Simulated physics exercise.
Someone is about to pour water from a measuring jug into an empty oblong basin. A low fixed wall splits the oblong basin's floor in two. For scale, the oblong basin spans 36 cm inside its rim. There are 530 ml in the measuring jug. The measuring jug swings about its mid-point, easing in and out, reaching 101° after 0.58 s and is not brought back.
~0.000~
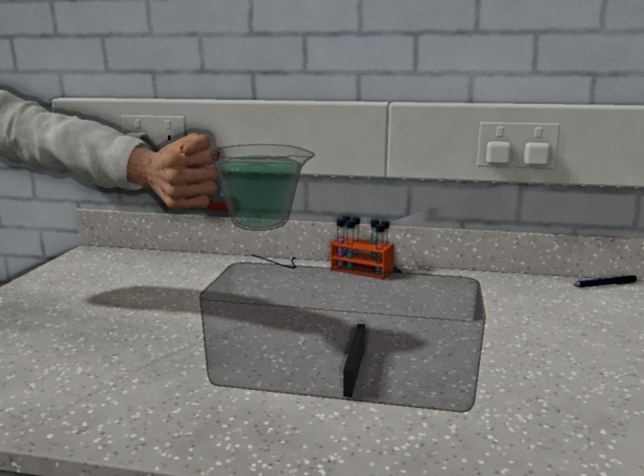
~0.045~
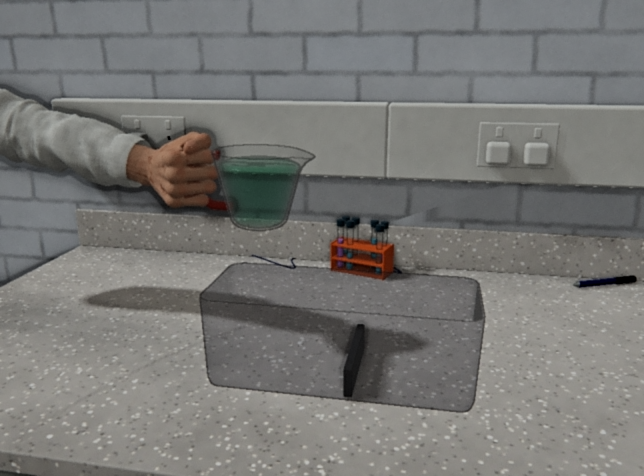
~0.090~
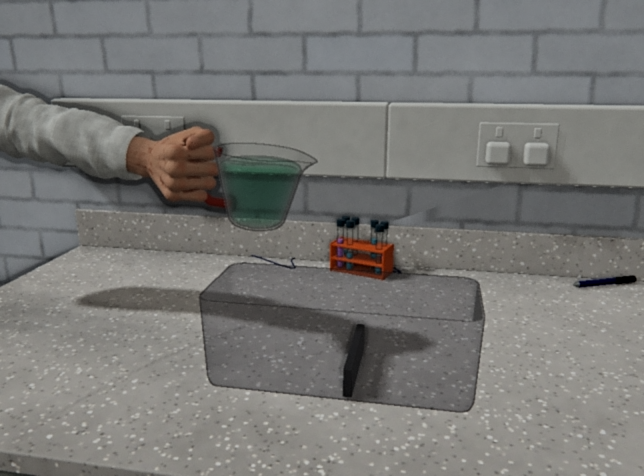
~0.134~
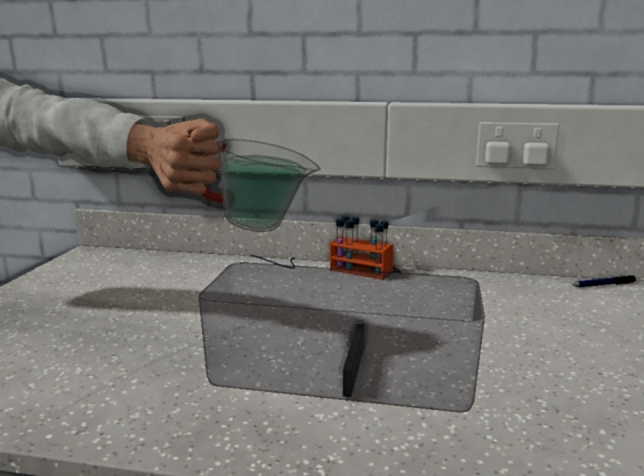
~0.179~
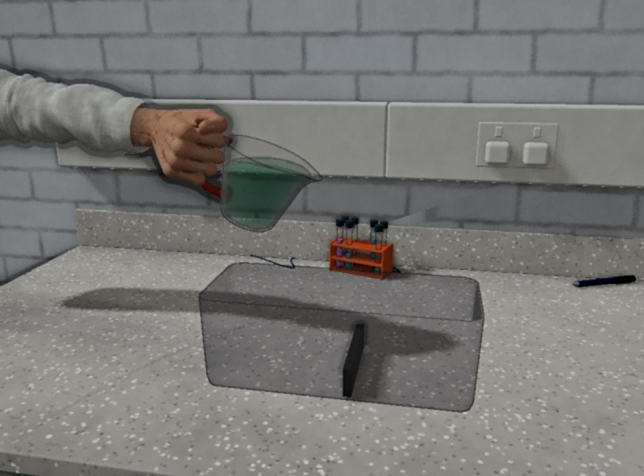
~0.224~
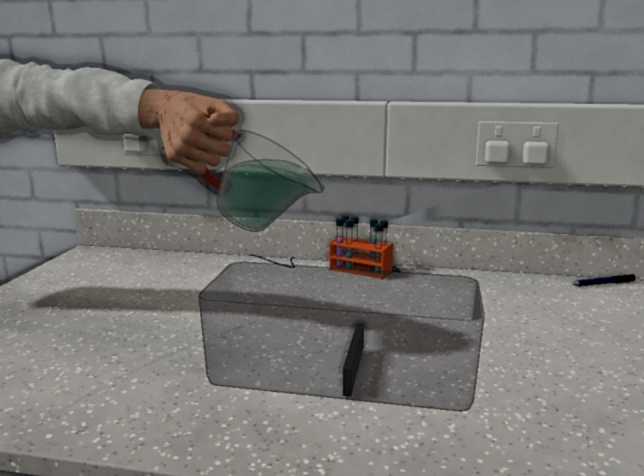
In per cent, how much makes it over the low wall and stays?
The far part has some 37 per cent.
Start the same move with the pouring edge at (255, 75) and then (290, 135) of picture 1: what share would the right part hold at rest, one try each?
First 10, then 10 per cent.
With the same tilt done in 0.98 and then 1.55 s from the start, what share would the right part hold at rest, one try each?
First 55, then 65 per cent.
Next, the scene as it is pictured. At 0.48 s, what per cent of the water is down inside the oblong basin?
Near 36 in a hundred.
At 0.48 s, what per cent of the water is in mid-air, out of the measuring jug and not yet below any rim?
About 30 per cent.
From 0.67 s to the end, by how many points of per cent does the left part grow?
About 9 per cent.
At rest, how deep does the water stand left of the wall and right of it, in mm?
Some 12 mm on the left and 8 mm on the right.
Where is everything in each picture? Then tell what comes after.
Tilt 0°; pouring edge (315, 154); surface from (221, 161) to (302, 163); the oblong basin's rim runs from (216, 280) to (481, 300); the wall's top is at (355, 346), in the first frame.
Tilt 2°; pouring edge (316, 156); surface from (222, 160) to (301, 164), in the second frame.
Tilt 6°; pouring edge (318, 161); surface from (223, 159) to (303, 167), in the third frame.
Tilt 13°; pouring edge (320, 169); surface from (226, 158) to (305, 169), in the fourth frame.
Tilt 22°; pouring edge (323, 179); surface from (230, 160) to (313, 174), in the fifth frame.
Tilt 33°; pouring edge (323, 191); surface from (231, 166) to (319, 182); 2 per cent is over the edge, in the sixth frame.
By 0.48 s the tilt is 94° and 35 per cent is still to pour, 12 is left of the wall and 23 right of it.
By 0.67 s the tilt is 101° and 4 per cent is still to pour, 53 is left of the wall and 37 right of it.
By 0.87 s the tilt is 101° and 0 per cent is still to pour, 61 is left of the wall and 36 right of it.
By 1.08 s the tilt is 101° and 0 per cent is still to pour, 62 is left of the wall and 37 right of it.
At rest 62 per cent lies left of the wall, 37 right of it and 1 outside.
